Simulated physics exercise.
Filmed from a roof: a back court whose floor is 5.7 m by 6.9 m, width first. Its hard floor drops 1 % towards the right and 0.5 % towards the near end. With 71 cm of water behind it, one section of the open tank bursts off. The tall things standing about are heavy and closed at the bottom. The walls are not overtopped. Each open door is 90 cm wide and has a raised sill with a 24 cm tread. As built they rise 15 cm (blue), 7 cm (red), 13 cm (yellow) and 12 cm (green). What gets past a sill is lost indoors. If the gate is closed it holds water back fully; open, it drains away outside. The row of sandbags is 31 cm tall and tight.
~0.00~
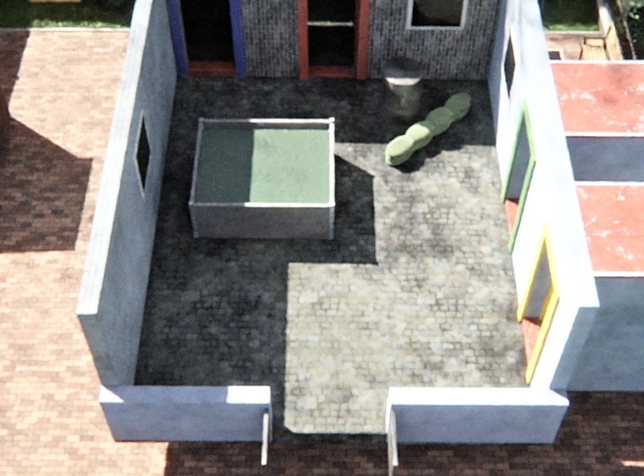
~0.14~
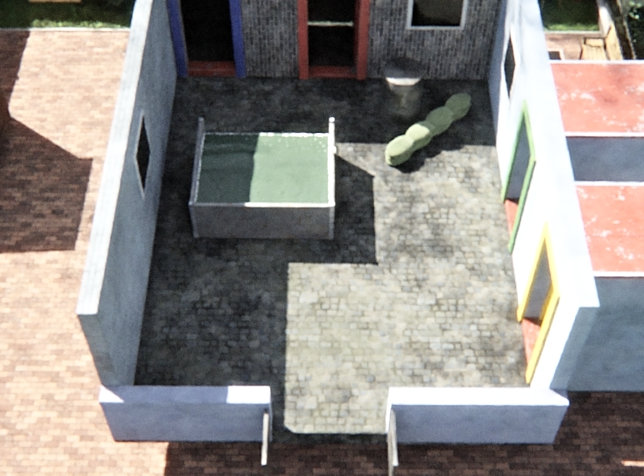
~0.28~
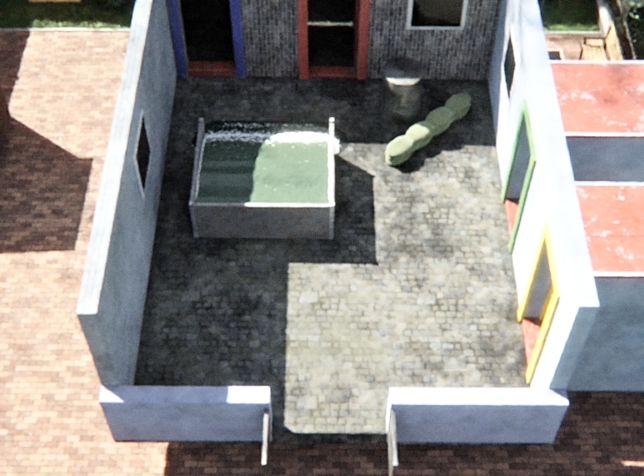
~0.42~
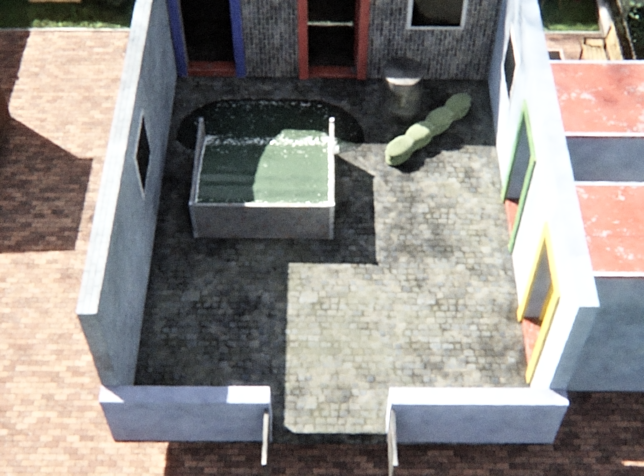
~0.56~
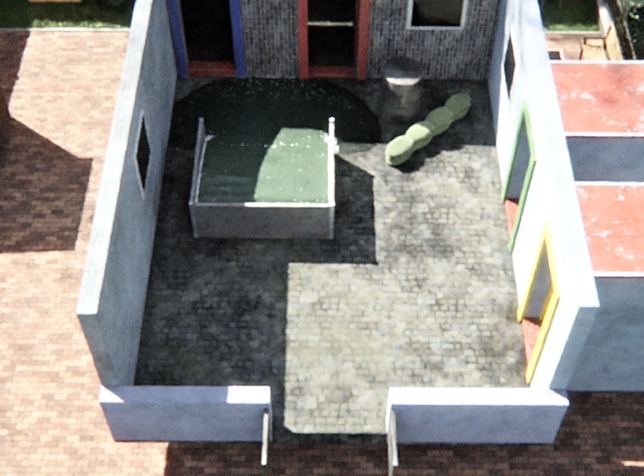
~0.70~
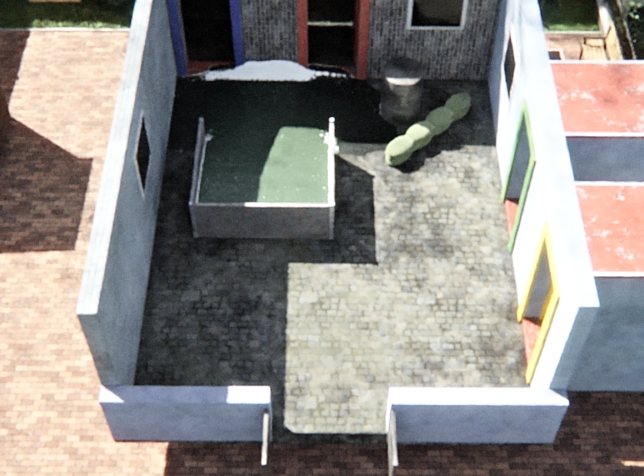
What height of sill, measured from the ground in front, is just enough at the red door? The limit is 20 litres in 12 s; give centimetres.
Some 32 cm above the ground.
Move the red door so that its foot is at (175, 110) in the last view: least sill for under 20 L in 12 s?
About 22 cm.
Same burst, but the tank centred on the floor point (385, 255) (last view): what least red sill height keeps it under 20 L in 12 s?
Then roughly 27 cm.
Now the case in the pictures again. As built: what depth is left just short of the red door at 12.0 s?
Roughly 6.5 cm deep.
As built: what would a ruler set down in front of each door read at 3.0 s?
In cm: Blue 24, red 19, yellow 0, green 0.
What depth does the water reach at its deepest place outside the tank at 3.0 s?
Up to some 36 cm.
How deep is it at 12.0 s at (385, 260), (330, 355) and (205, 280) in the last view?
Roughly 3, 6 and 1 cm, in turn.
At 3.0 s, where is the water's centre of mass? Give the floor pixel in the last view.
Around (289, 129).
After 1.4 s water covers 20 % of the floor, deepest (46 cm) near (276, 85); 30 cm at the red door, 96 litres in over its 7 cm sill.
After 3.0 s water covers 30 % of the floor, deepest (36 cm) near (482, 81); 19 cm at the red door, 290 litres in over its 7 cm sill.
After 12.0 s water covers 95 % of the floor, deepest (9 cm) near (524, 385); 6 cm at the red door, 383 litres in over its 7 cm sill.
At the red door as built, the water arrived by 0.7 s and peaked near 30 cm at 1.8 s.
Run again over the same 12 s with other heights there, 58 litres in over 25.5 cm, 10 litres over 34.5 cm. The limit of 20 litres is kept from about 32 cm up.
